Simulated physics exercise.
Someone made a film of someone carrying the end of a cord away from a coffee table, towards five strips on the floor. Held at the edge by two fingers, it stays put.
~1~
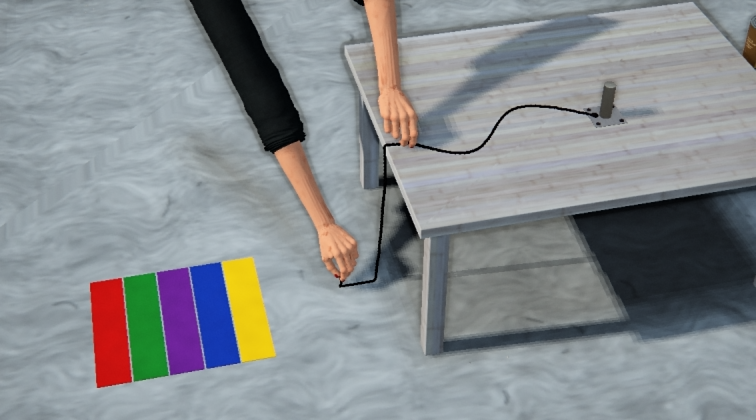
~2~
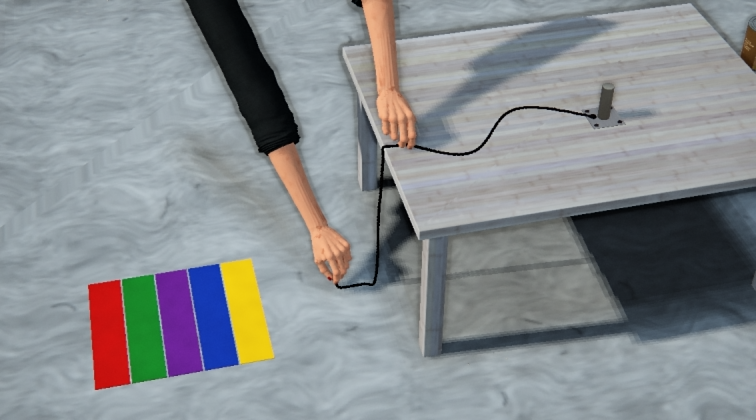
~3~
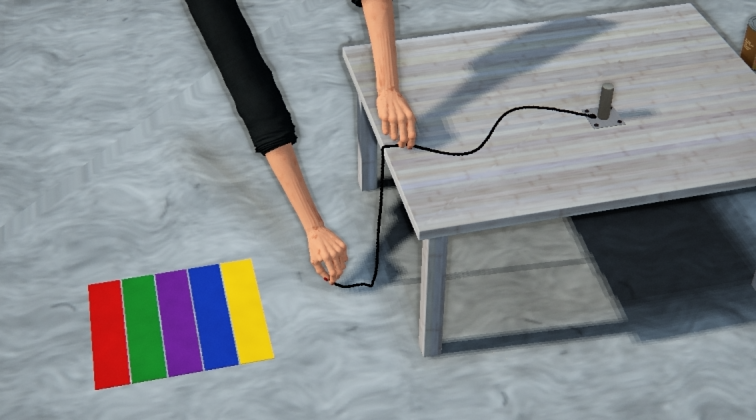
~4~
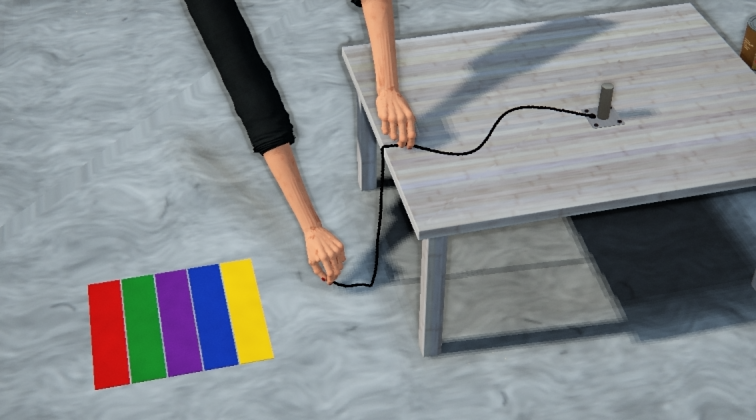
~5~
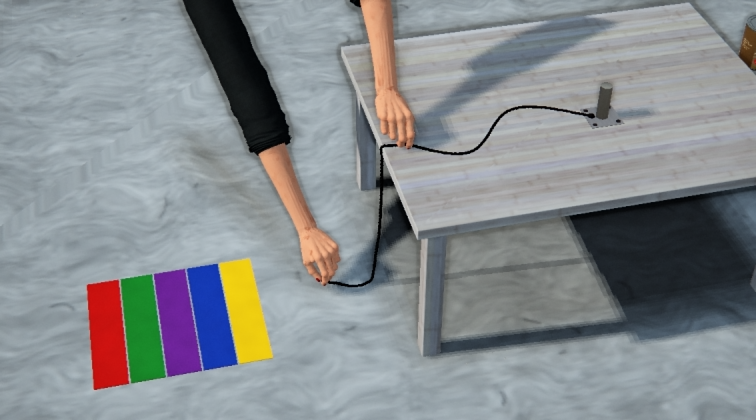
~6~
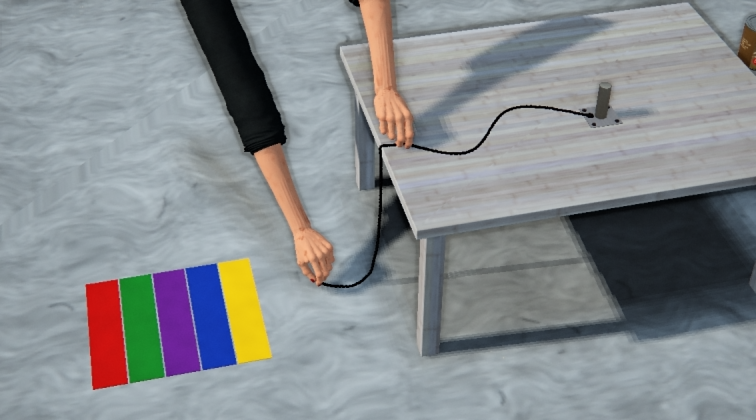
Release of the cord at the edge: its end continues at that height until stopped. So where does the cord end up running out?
Over purple.
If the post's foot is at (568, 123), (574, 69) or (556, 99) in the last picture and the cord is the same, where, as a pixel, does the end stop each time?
Near (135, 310), (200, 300) and (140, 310).
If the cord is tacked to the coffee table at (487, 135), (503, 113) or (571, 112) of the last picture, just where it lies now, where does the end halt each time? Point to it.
Going through the tries, I'd expect close to (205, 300), (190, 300) and lastly (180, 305).
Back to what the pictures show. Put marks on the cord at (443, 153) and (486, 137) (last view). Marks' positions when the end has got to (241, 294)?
Taking them in turn, (402, 145) and then (458, 136).
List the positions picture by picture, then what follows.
The first frame shows end (341, 277); yellow (255, 340); blue (220, 346); purple (185, 352); green (149, 358); red (113, 365).
The second frame shows end (333, 279); cord through (559, 111) (498, 122) (456, 155) (383, 152) (378, 217) (376, 272).
The third frame shows end (330, 280).
The fourth frame shows end (327, 280); cord through (559, 110) (498, 122) (455, 154) (383, 152) (381, 216) (375, 272).
The fifth frame shows end (322, 281).
The sixth frame shows end (317, 281); cord through (556, 110) (495, 121) (453, 154) (381, 152) (380, 215) (371, 271).
A little later, end near (241, 294); over yellow.
Next, end near (200, 301); over blue.
When it is tight, end near (175, 305); over purple. Over purple.
